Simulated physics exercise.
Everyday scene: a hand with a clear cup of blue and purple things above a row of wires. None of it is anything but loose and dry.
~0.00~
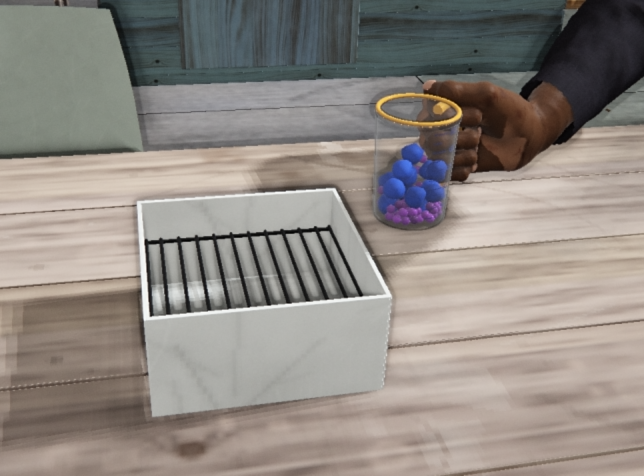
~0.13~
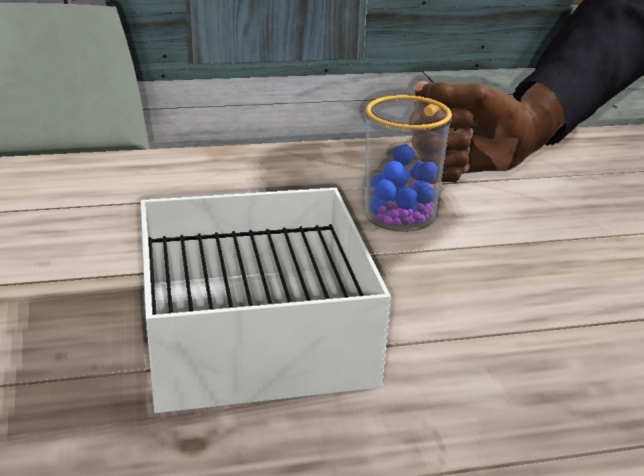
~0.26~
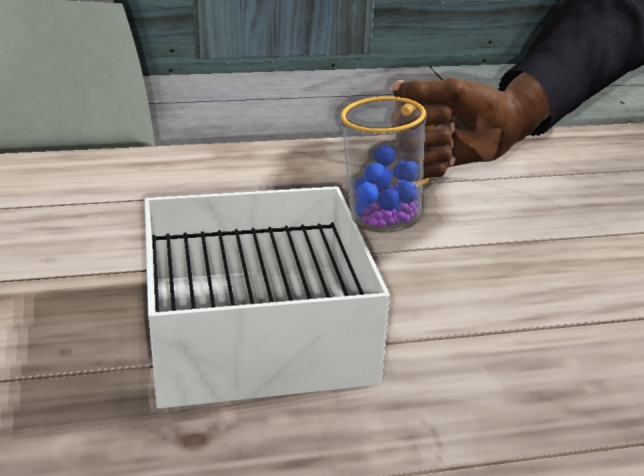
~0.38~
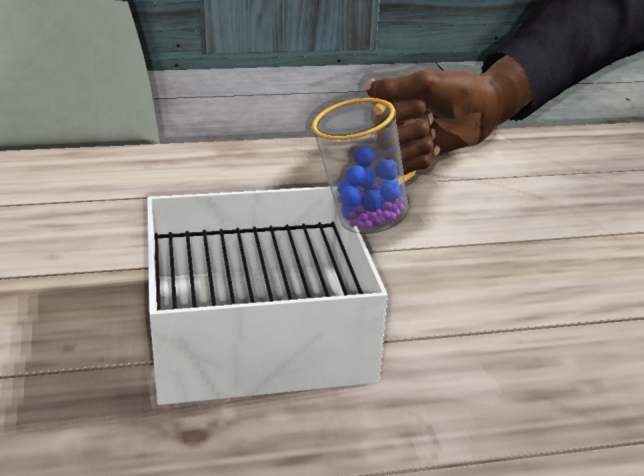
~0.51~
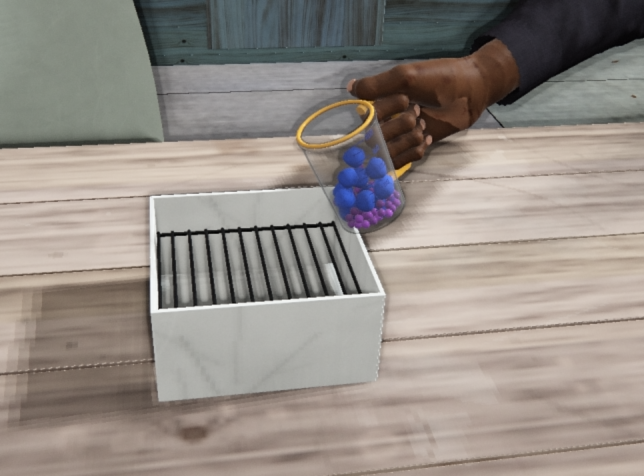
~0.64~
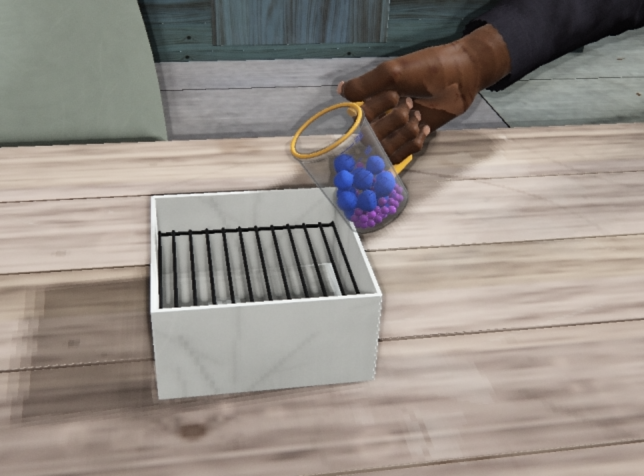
A dark-sleeved hand moved a clear, gold-rimmed cup of blue balls and smaller purple ones left to the edge of a white box with a wire rack, tilting it gradually toward the box.
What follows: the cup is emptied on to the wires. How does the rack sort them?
Blue: Kept above; purple: Fallen below.
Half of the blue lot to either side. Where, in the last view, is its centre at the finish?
About (275, 269).
After 1.07 s, blue ones, all in the cup; purple ones, all in the cup.
After 1.52 s, blue ones, all in the cup; purple ones, all in the cup.
After 2.06 s, blue ones, all on or over the wires; purple ones, a stray few in the cup, most on or over the wires, a small part under the rack.
By the end (3.3 s), blue ones, all on the wires, none under the rack; purple ones, all under the rack.
